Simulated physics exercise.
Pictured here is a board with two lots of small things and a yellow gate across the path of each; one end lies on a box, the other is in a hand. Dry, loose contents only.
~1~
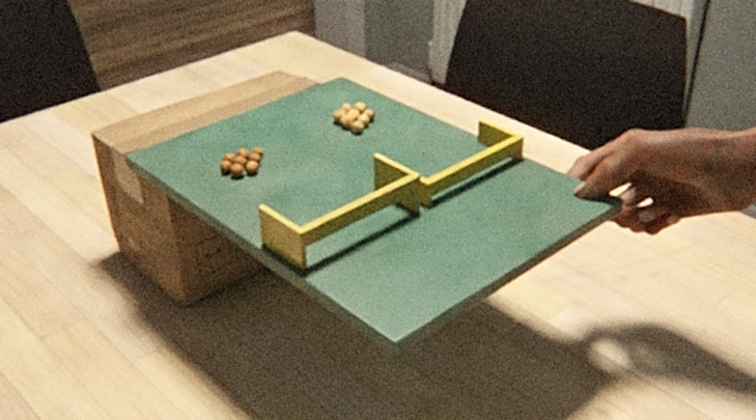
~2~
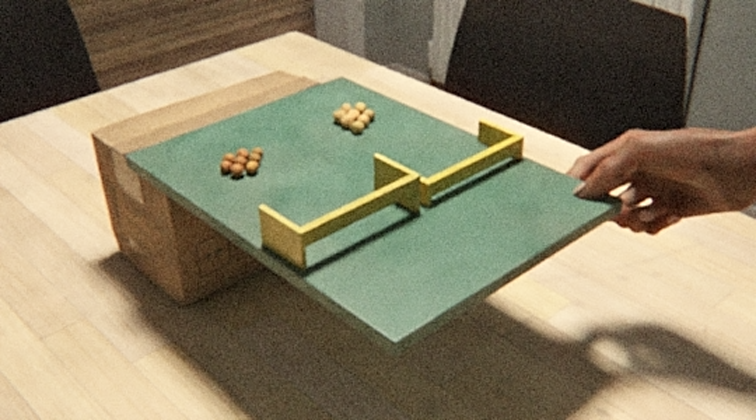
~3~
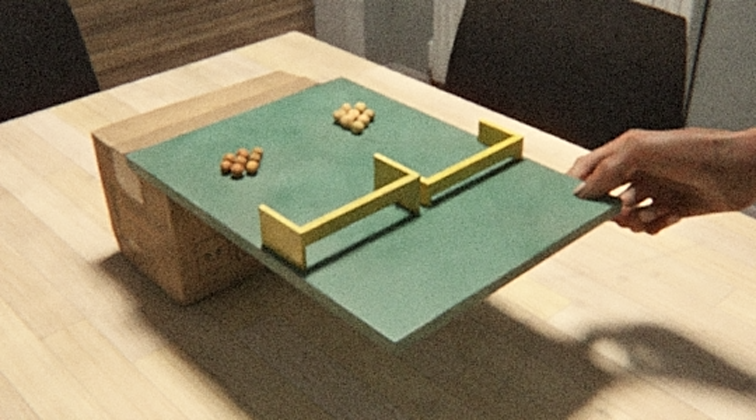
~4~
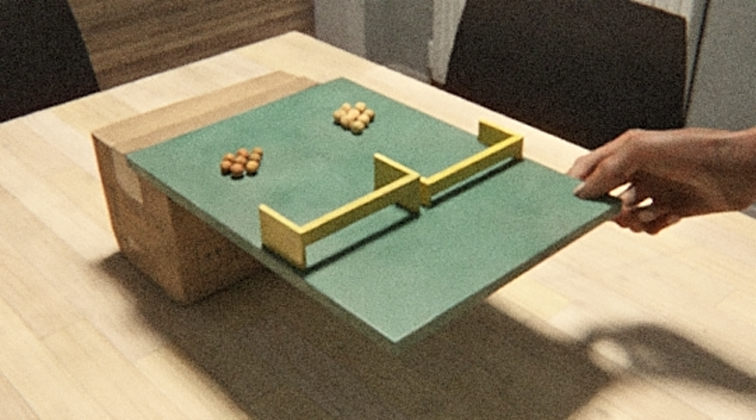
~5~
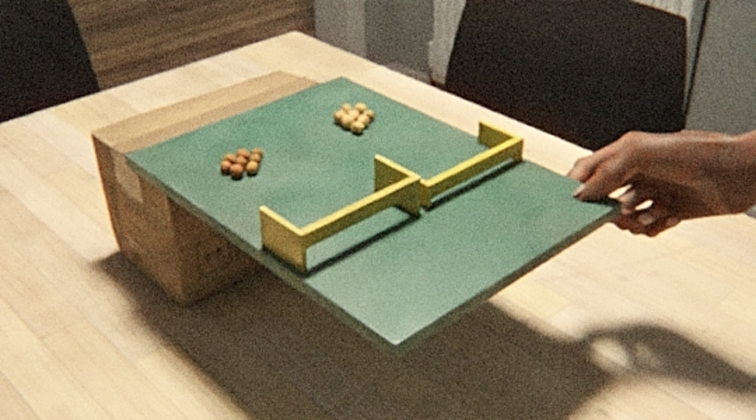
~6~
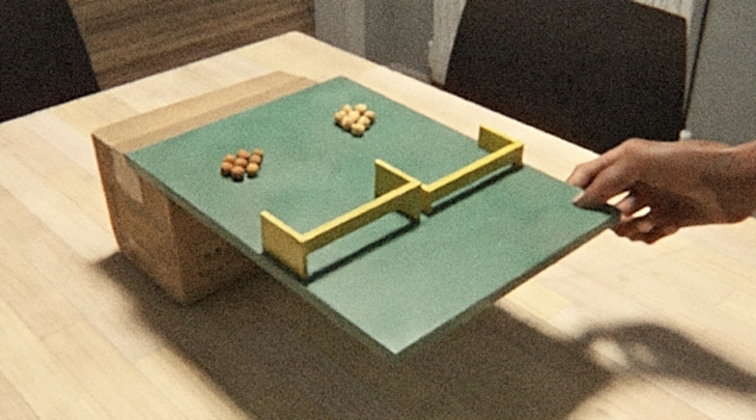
The clip opens on a green board with one end resting on a cardboard box and the other held by a hand at right, carrying two small clusters of round pieces and yellow gates. The board stays still at first, then the hand lowers its end very slightly while both clusters remain in place.
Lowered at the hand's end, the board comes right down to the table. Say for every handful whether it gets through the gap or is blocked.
Outcome: Looks like the near handful has enough room. Looks like the far handful is too bulky.
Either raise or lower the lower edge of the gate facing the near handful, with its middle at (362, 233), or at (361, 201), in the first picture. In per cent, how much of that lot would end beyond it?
Gate one: 0 per cent; gate two: 100 per cent.
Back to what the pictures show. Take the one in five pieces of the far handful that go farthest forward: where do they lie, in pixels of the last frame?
Centre at approx. (452, 254) px.
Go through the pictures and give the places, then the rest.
Held end of the board near (396, 335), level; box near (237, 178), nearly half as high as the board is long; near handful near (240, 163), a few roasted chickpeas; far handful near (354, 116), a few dried chickpeas; near gate near (361, 209), its slot higher than a piece; far gate near (475, 165), its slot lower than a piece, in the first frame.
Held end of the board near (396, 335), level; far handful near (354, 116), in the second frame.
Held end of the board near (396, 335), level; near handful near (240, 163), in the third frame.
Held end of the board near (396, 335), level; far handful near (354, 116), in the fourth frame.
Held end of the board near (396, 337), level; near handful near (240, 164), in the fifth frame.
Held end of the board near (396, 346), down by 2°; box near (237, 178); near handful near (241, 165), not moving; far handful near (355, 117), not moving; near gate near (362, 217); far gate near (476, 172), in the sixth frame.
Then, 0.31 s on from there, board sloping at 10°; near handful where it was; far handful where it was.
Then, 0.71 s on from there, board sloping at 21°; near handful on its way down; far handful on its way down.
Then, 1.14 s on from there, board resting at 28°; near handful the whole lot past its gate; far handful has reached its gate.
In the end, board resting at 28°; near handful the whole lot past its gate; far handful gathered behind its gate.
